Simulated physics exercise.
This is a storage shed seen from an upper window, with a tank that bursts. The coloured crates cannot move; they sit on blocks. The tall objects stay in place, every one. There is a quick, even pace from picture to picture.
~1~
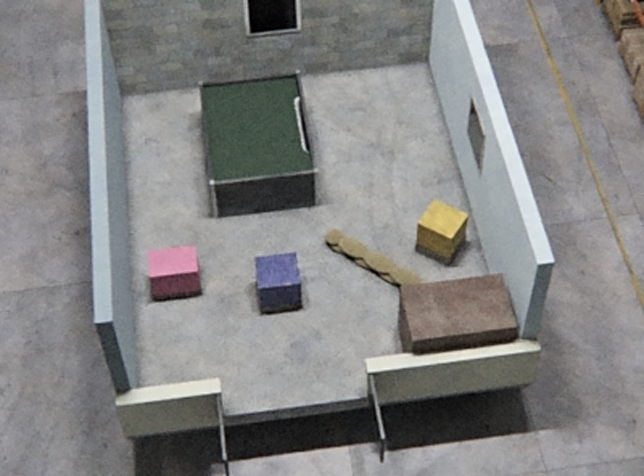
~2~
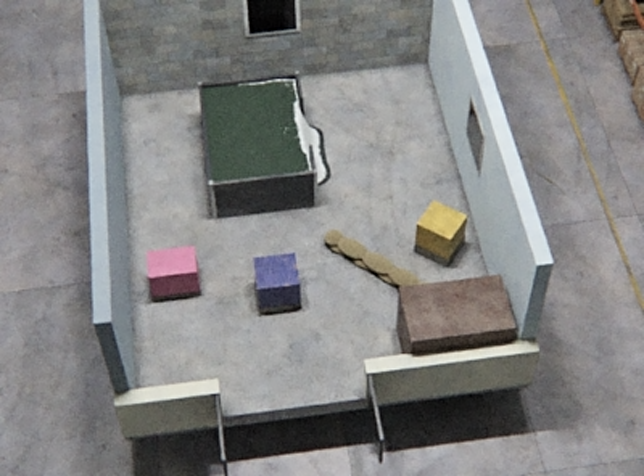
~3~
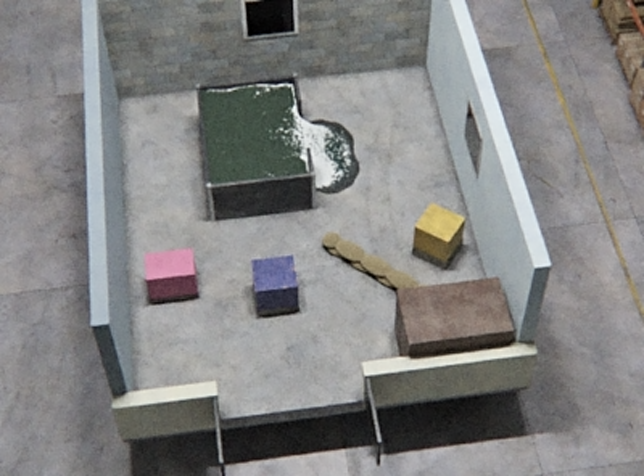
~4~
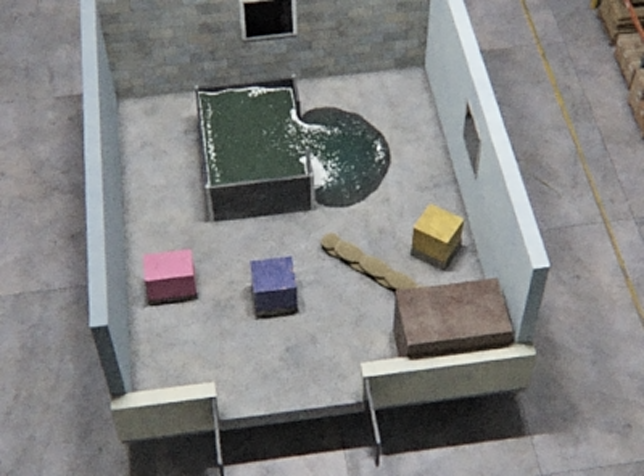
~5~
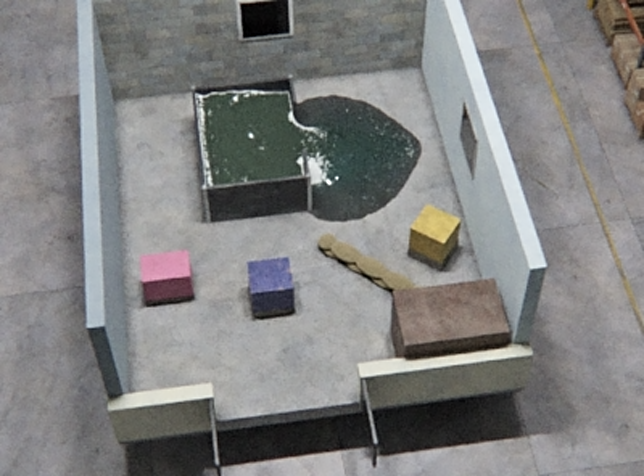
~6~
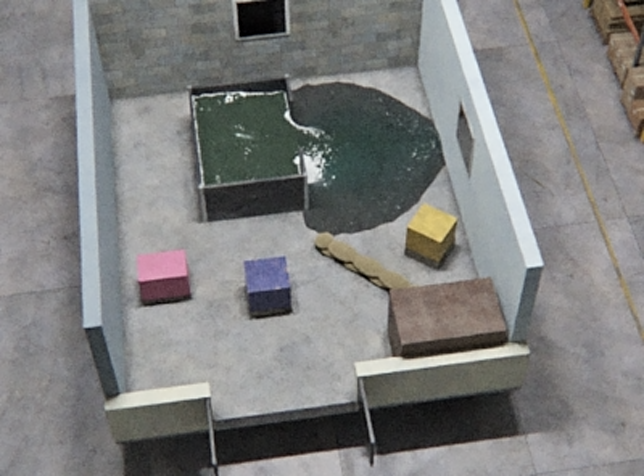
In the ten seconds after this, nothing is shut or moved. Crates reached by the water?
Outcome: The blue crate will be out of the flood, the yellow crate will be reached by the flood, the pink crate will be reached by the flood.
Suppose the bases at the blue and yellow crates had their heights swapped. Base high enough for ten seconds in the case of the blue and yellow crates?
Well, the blue crate stays unflooded and the yellow crate gets reached.
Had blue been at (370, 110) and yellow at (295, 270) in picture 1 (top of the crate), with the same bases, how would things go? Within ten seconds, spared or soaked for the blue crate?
Blue is reached.
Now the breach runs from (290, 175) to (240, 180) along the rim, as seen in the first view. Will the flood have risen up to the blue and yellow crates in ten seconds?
Blue: Overtopped; yellow: Not reached.
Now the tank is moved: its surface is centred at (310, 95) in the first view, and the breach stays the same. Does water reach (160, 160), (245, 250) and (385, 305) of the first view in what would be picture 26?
Results in order - left untouched, left untouched, swamped.
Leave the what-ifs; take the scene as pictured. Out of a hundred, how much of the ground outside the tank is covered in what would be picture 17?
Roughly 30 percent, I'd say.
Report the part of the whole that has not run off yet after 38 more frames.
That works out to about 100 per cent.
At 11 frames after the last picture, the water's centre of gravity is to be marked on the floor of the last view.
Near pixel (323, 160).
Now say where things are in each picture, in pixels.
In the first frame, still water in the water tank at (257, 129).
In the second frame, the front is at (321, 181), out from the gap at (305, 146).
In the third frame, water pours out at (303, 149) and has run to (349, 180).
In the fourth frame, water pours out at (302, 150) and has run to (386, 153).
In the fifth frame, water pours out at (299, 150) and has run to (416, 153).
In the sixth frame, water pours out at (295, 150) and has run to (444, 158).
A moment on, water covers 25 % of the floor; the blue crate not reached, the yellow crate water round its plinth, the pink crate not reached.
Next, water covers 30 % of the floor; the blue crate not reached, the yellow crate water round its plinth, the pink crate not reached.
Then, water covers 50 % of the floor; the blue crate water round its plinth, the yellow crate water round its plinth, the pink crate not reached.
Later, water covers 75 % of the floor; the blue crate water round its plinth, the yellow crate water round its plinth, the pink crate water round its plinth.
In the end, water covers 90 % of the floor; the blue crate stayed above the water, the yellow crate was topped, the pink crate was topped.
